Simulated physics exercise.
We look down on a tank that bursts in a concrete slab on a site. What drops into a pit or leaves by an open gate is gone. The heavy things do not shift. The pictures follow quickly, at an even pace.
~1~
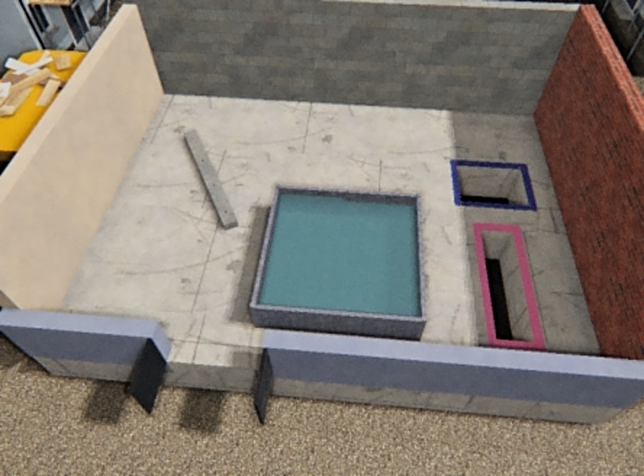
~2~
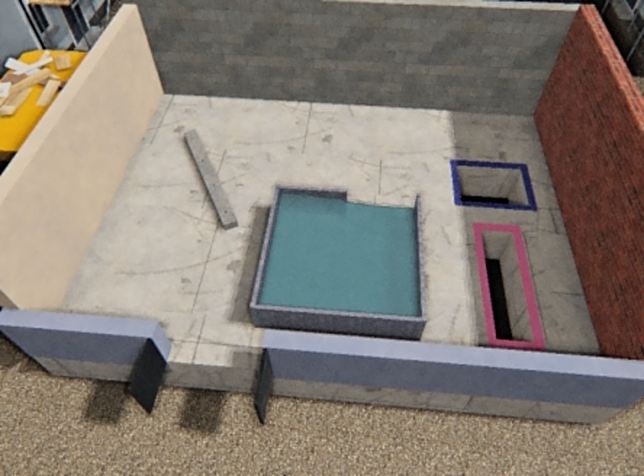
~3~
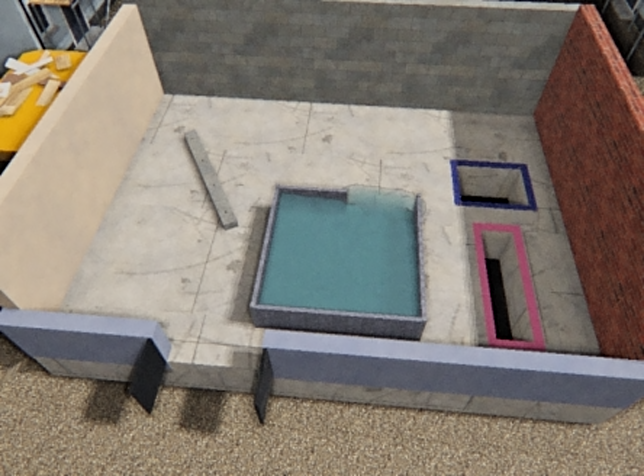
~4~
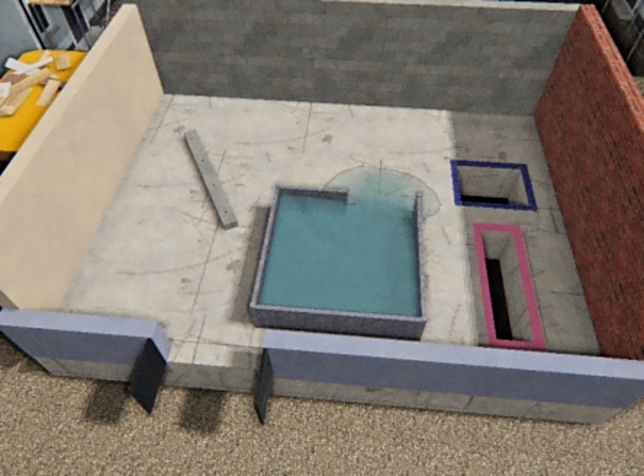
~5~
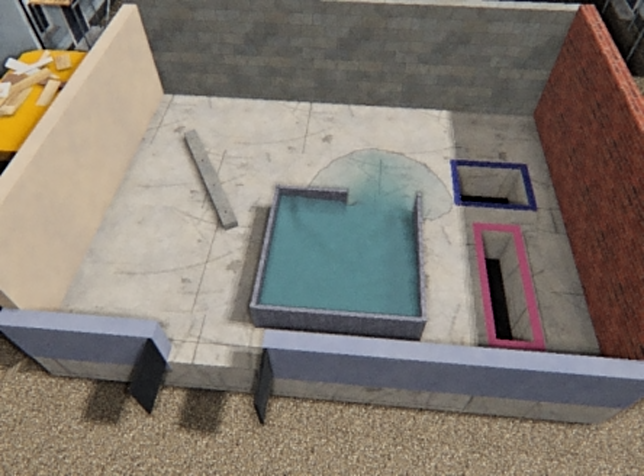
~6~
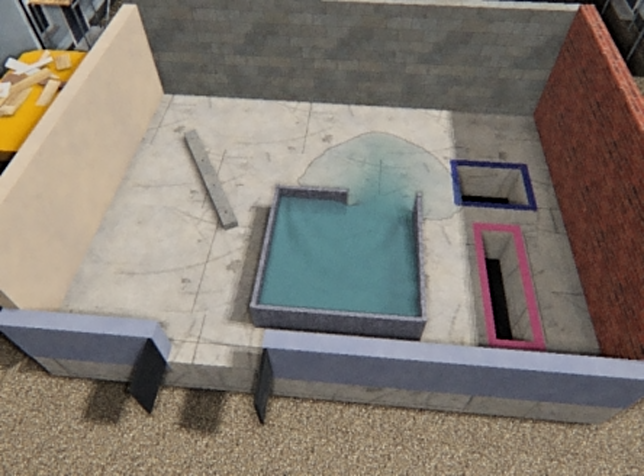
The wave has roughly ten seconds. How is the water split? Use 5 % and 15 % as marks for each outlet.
The gate takes under 5 %; the pink pit takes under 5 %; the blue pit takes over 15 %.
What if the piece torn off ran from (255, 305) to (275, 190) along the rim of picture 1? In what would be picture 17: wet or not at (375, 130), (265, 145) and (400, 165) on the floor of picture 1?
In turn: Dry, under water, free of water.
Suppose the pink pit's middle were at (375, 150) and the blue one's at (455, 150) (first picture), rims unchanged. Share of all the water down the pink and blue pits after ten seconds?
Roughly, in per cent: Pink 45, blue 20.
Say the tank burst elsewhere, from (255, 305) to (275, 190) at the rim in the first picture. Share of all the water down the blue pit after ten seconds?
Roughly, in per cent: Blue 6.
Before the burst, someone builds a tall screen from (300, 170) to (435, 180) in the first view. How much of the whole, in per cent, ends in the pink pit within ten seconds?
Parts in a hundred: Pink 10.
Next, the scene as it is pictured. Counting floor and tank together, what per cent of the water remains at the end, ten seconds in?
Close to 72 %.
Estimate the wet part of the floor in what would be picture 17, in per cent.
I make it 25 per cent.
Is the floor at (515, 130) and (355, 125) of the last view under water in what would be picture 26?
In that order: Wet, awash.
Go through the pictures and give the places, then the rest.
The open tank at (343, 249) is whole and still, in the first frame.
Water pours out on the open tank's far side and has run to a hidden place, in the second frame.
Water pours out on the open tank's far side and has run to a hidden place, in the third frame.
Water pours out on the open tank's far side and has run to (360, 170), in the fourth frame.
The front is at (364, 153), out from the gap on the open tank's far side, in the fifth frame.
Water pours out on the open tank's far side and has run to (374, 135), in the sixth frame.
A moment on, water covers 20 % of the floor; the gate 0 %, the pink pit 0 %, the blue pit 1 %.
Next, water covers 25 % of the floor; the gate 0 %, the pink pit 0 %, the blue pit 2 %.
Then, water covers 35 % of the floor; the gate 0 %, the pink pit 0 %, the blue pit 5 %.
Later, water covers 60 % of the floor; the gate 0 %, the pink pit 1 %, the blue pit 13 %.
In the end, water covers 85 % of the floor; the gate 0 %, the pink pit 3 %, the blue pit 25 %.
